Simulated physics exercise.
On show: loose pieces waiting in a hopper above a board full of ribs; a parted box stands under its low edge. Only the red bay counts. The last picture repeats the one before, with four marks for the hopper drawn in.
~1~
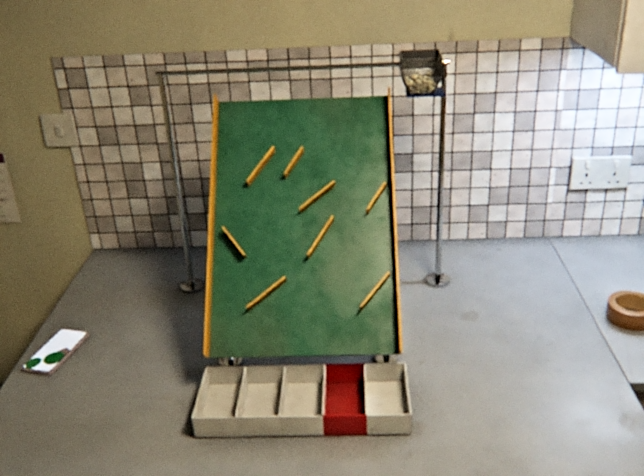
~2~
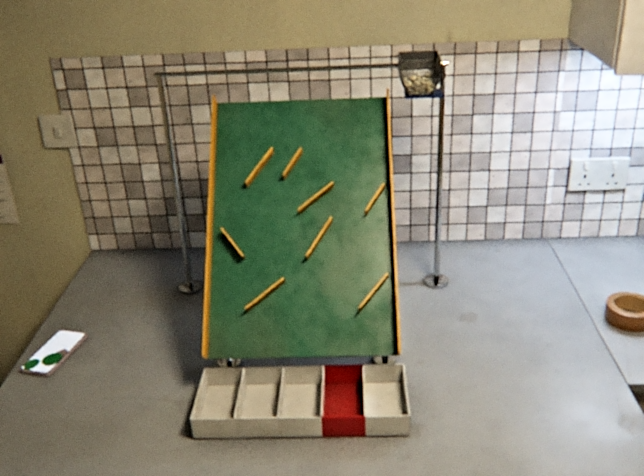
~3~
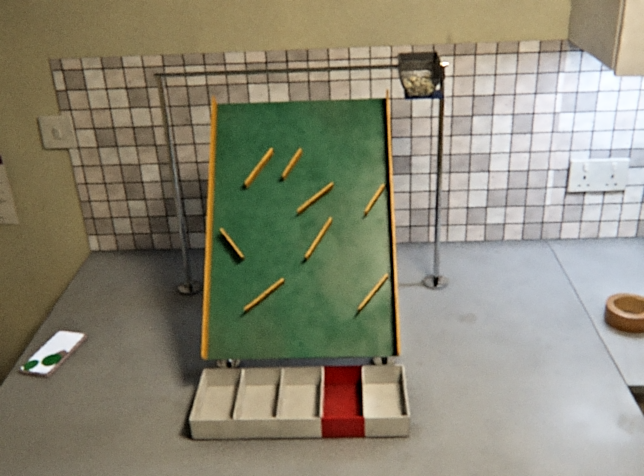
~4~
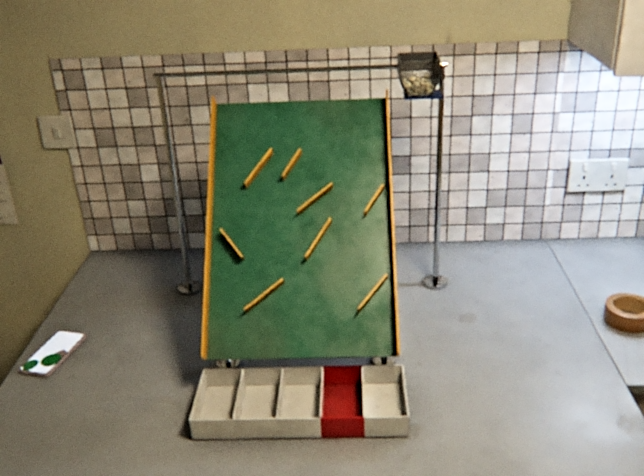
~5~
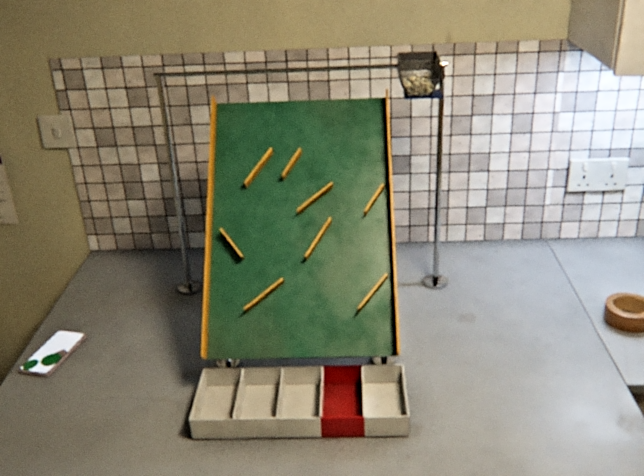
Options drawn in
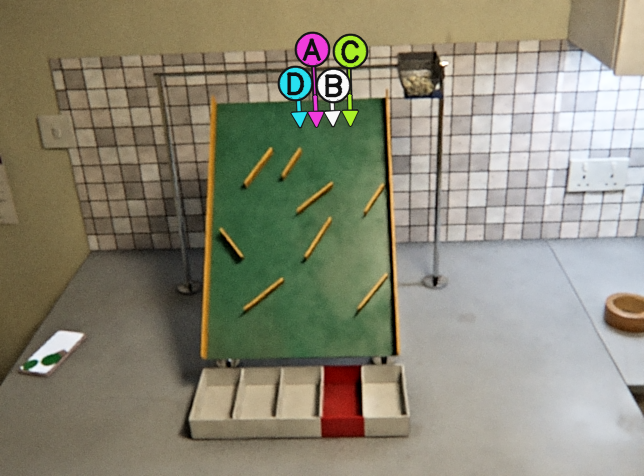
In this clip, a small hopper of pale beans sits above the right side of a green board with slanted ribs, with a parted box containing one red bay at the board's low edge, and nothing visibly moves.
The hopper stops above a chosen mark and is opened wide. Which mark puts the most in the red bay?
Go for C.
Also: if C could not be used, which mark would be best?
Mark B.
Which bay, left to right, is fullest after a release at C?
The fourth.
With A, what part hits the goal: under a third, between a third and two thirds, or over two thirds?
Under a third.
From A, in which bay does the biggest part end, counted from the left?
It is the first one.
On the marked copy, mark A meets the board at (316, 121); mark B meets the board at (332, 120); mark C meets the board at (350, 120); mark D meets the board at (299, 121).
For mark A, a small part in the red bay, most in other bays, a small part held on the board.
For mark B, about a quarter in the red bay, about half in other bays, a small part held on the board, a small part outside the box.
For mark C, about two thirds in the red bay, about a quarter in other bays, a small part outside the box.
For mark D, a stray few in the red bay, most in other bays, a small part held on the board.
